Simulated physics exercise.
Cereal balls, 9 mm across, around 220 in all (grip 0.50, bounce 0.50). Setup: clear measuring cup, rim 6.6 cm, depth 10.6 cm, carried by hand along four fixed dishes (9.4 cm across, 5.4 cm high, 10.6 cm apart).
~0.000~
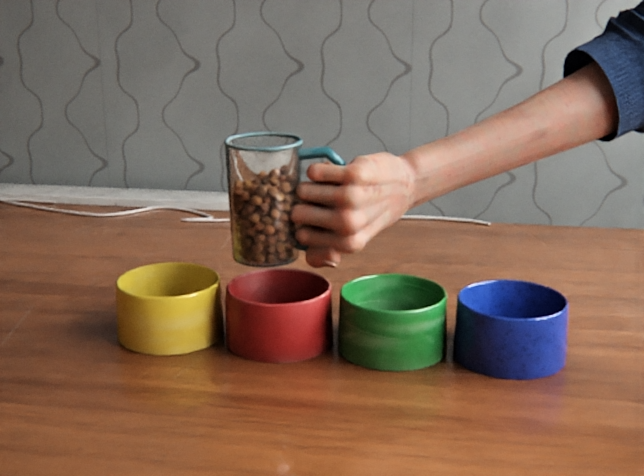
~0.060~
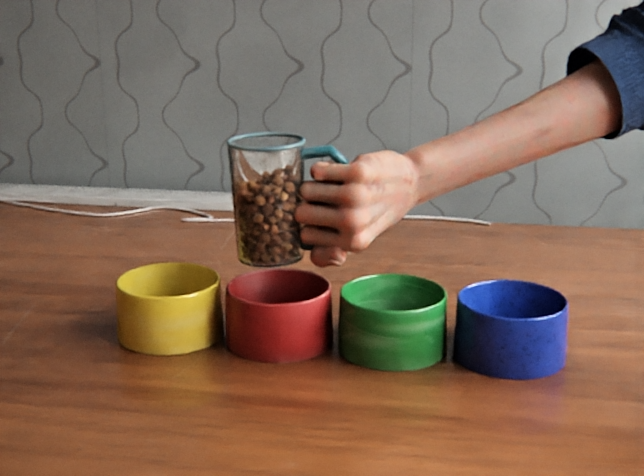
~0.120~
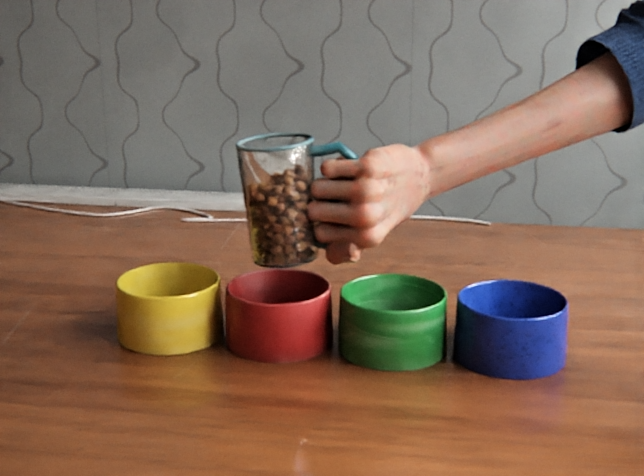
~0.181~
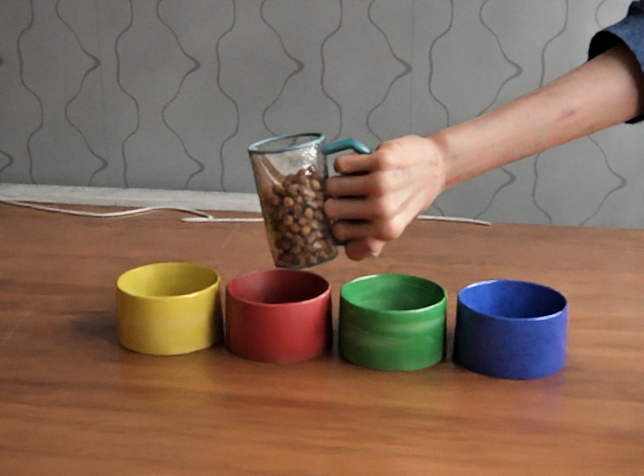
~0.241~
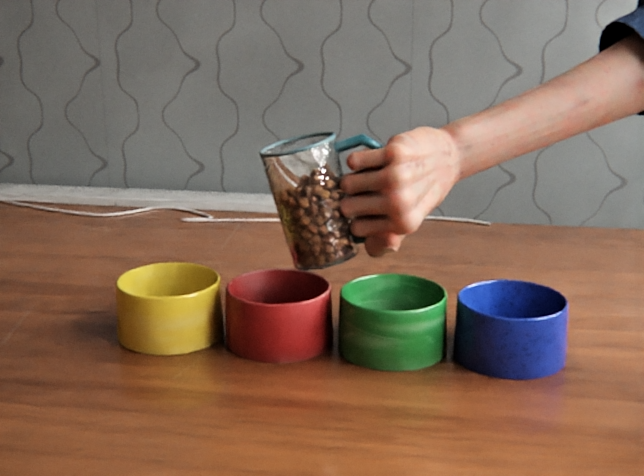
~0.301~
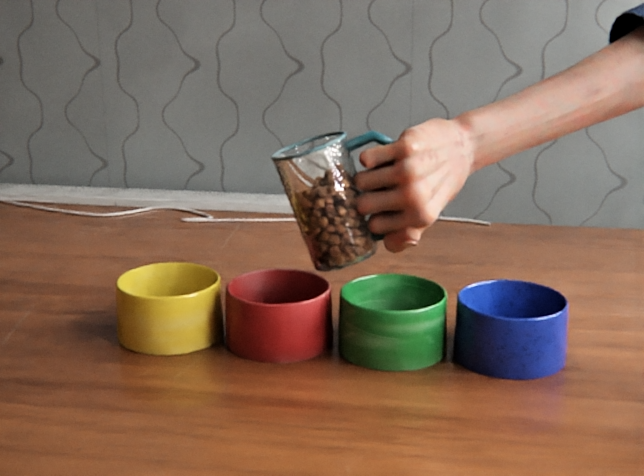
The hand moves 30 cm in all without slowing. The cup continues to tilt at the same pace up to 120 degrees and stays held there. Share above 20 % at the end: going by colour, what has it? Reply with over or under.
Red under, blue over, green under, yellow under, counter under.
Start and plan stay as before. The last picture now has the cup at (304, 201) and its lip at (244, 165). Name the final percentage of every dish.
Then red 0, blue 0, green 90, and yellow 0.
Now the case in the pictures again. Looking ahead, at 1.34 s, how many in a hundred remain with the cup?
100 %.
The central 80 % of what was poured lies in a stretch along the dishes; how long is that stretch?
Roughly 5 cm of the row.
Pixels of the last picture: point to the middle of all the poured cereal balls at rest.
(511, 333) or so.
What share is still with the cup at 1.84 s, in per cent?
Estimate: Some 35 %.
Then, at 0.93 s, tilt 66 degrees; cup holds 100 %.
After 1.34 s, tilt 98 degrees; cup holds 100 %.
After 1.84 s, tilt 120 degrees; cup holds 35 %, blue 65 %.
At rest (2.6 s), red 0 %, blue 100 %, green 0 %, yellow 0 %, counter 0 %.
